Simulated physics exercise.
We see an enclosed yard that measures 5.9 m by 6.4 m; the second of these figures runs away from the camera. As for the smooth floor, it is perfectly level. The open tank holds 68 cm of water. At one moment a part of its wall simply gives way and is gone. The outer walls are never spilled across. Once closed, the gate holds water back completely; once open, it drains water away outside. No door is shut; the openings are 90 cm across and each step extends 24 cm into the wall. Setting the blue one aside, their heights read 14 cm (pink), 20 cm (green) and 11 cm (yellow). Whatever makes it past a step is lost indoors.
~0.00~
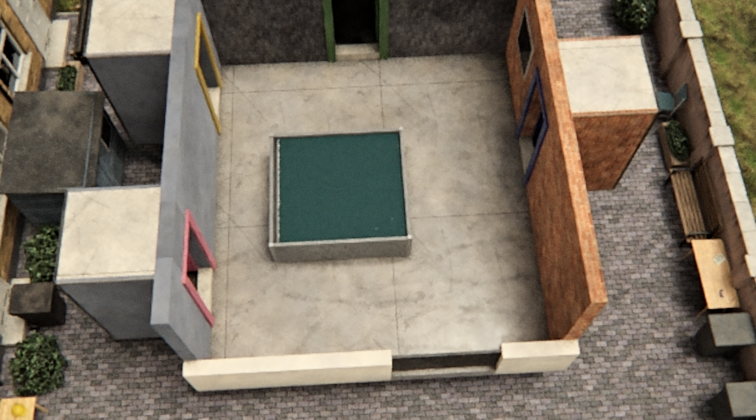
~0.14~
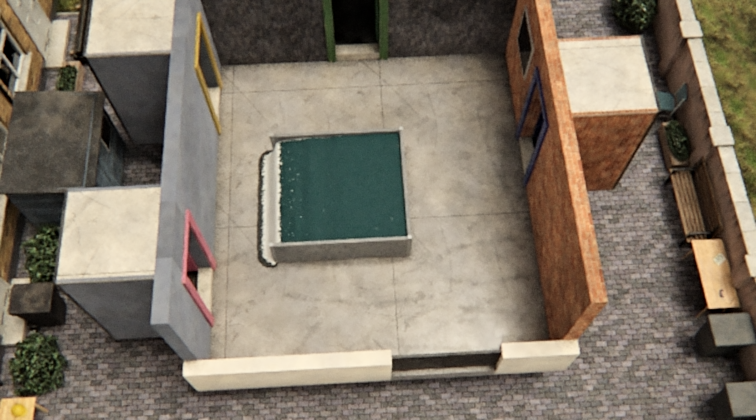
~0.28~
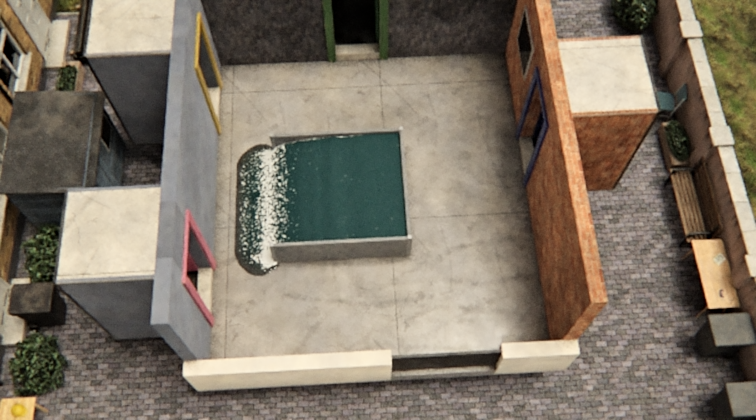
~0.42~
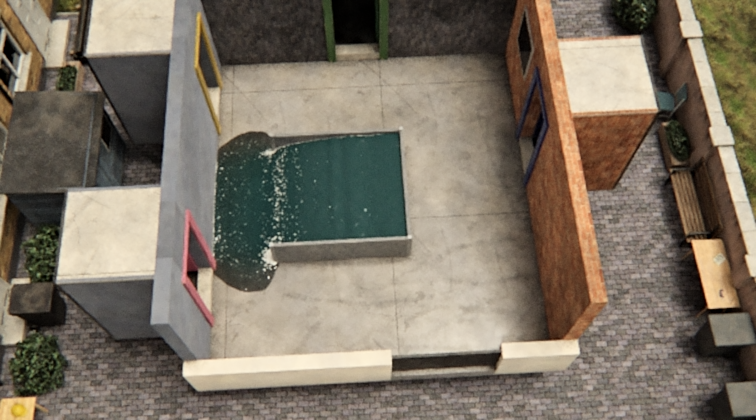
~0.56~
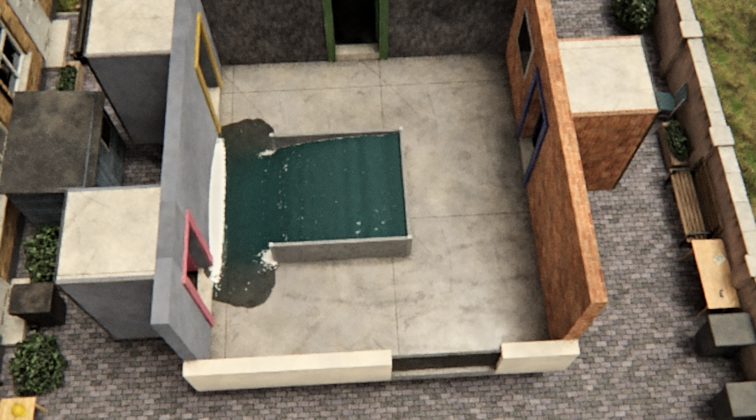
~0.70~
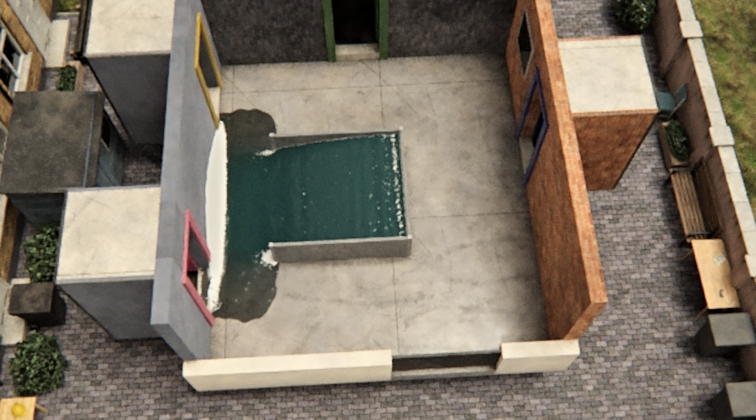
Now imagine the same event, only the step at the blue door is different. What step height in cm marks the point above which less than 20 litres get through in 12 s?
The point is around 12 cm.
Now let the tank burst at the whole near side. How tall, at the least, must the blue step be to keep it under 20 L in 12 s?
Minimum height: Approx. 10.5 cm.
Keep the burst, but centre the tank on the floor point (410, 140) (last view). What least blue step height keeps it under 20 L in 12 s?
About 13.0 cm.
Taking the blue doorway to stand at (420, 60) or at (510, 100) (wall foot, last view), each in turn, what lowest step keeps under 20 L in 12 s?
About 10.5 cm, then about 12.5 cm.
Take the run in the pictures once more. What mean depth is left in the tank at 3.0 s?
On average, around 21 cm.
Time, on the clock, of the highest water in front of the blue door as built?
That happens close to 7.0 s on the clock.
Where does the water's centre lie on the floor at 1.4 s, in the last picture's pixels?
Look at about (295, 204) in the last view.
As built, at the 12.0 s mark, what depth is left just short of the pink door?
Some 7.5 centimetres.
After 1.4 s water covers 20 % of the floor, deepest (52 cm) near (226, 219); it has not reached the blue door.
After 3.0 s water covers 50 % of the floor, deepest (38 cm) near (210, 372); it has not reached the blue door.
After 12.0 s water covers 100 % of the floor, deepest (14 cm) near (515, 154); 14 cm at the blue door, 19 litres in over its 12 cm step.
At the blue door as built, the water arrived by 4.4 s and peaked near 17 cm at 6.8 s.
With a step of 10 cm, 41 litres would have come in within the 12 s; with 13.5 cm, 11 litres. So under 20 litres takes about 12 cm.
